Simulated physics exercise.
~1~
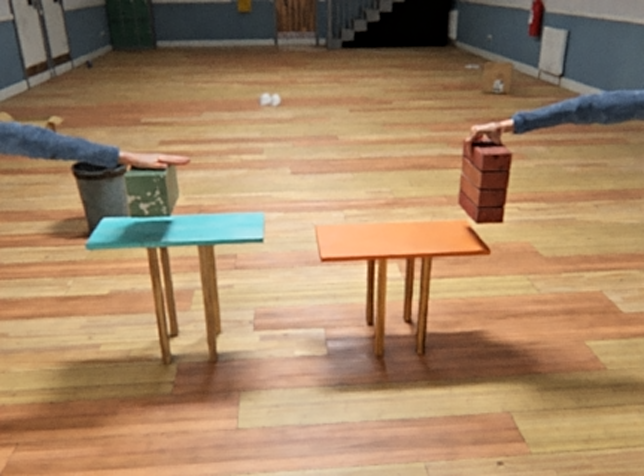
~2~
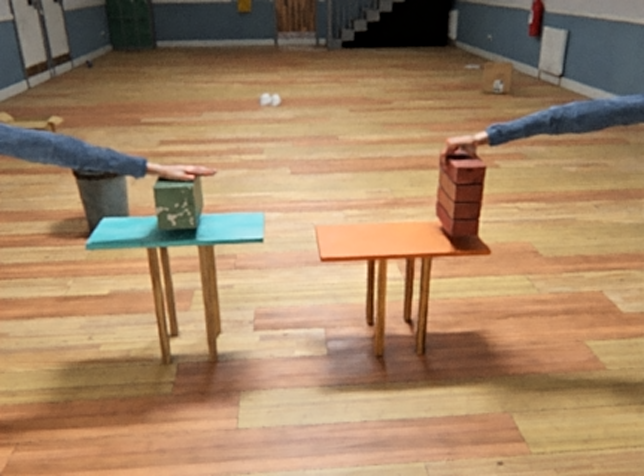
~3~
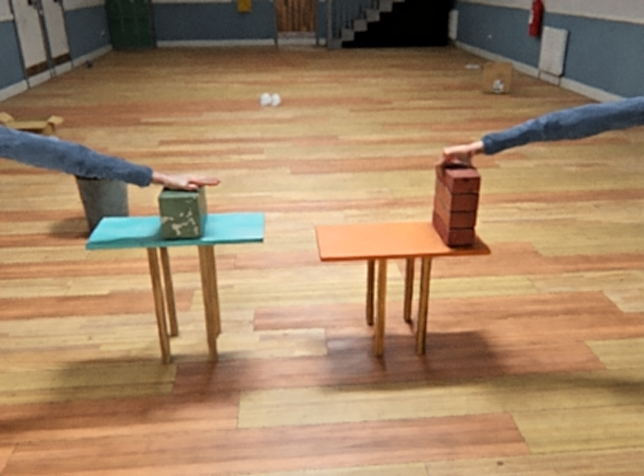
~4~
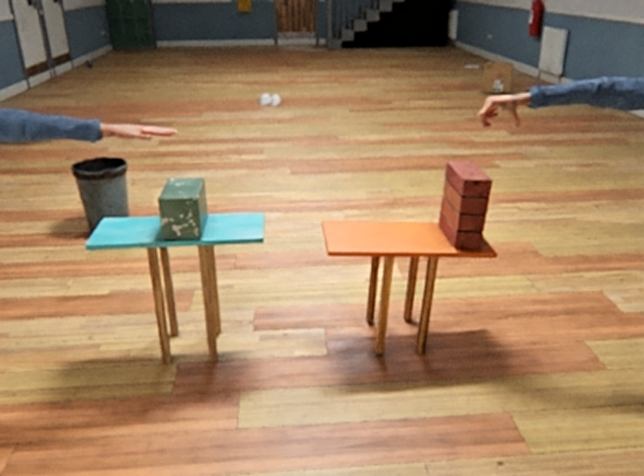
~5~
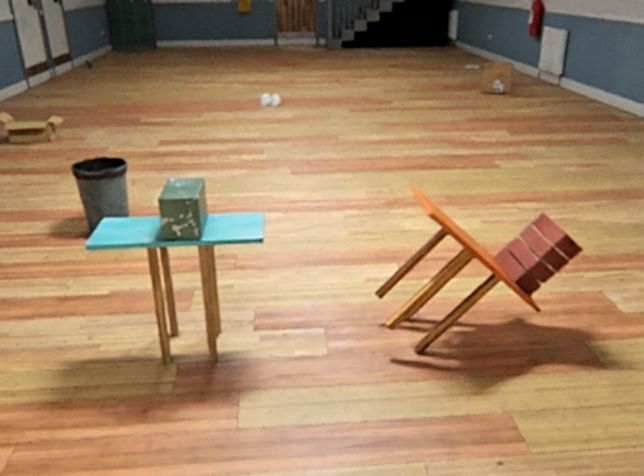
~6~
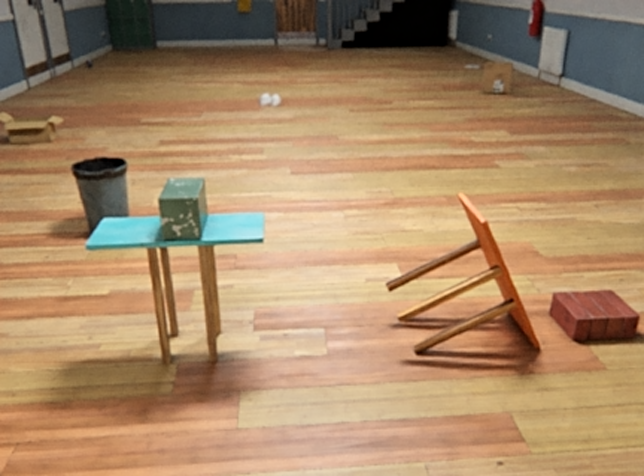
In this clip, two hands set a green block on a turquoise small table and a stack of red bricks near the right end of an orange one, then withdraw; the orange table tips over rightward, spilling the bricks onto the floor, while the turquoise table stays upright.
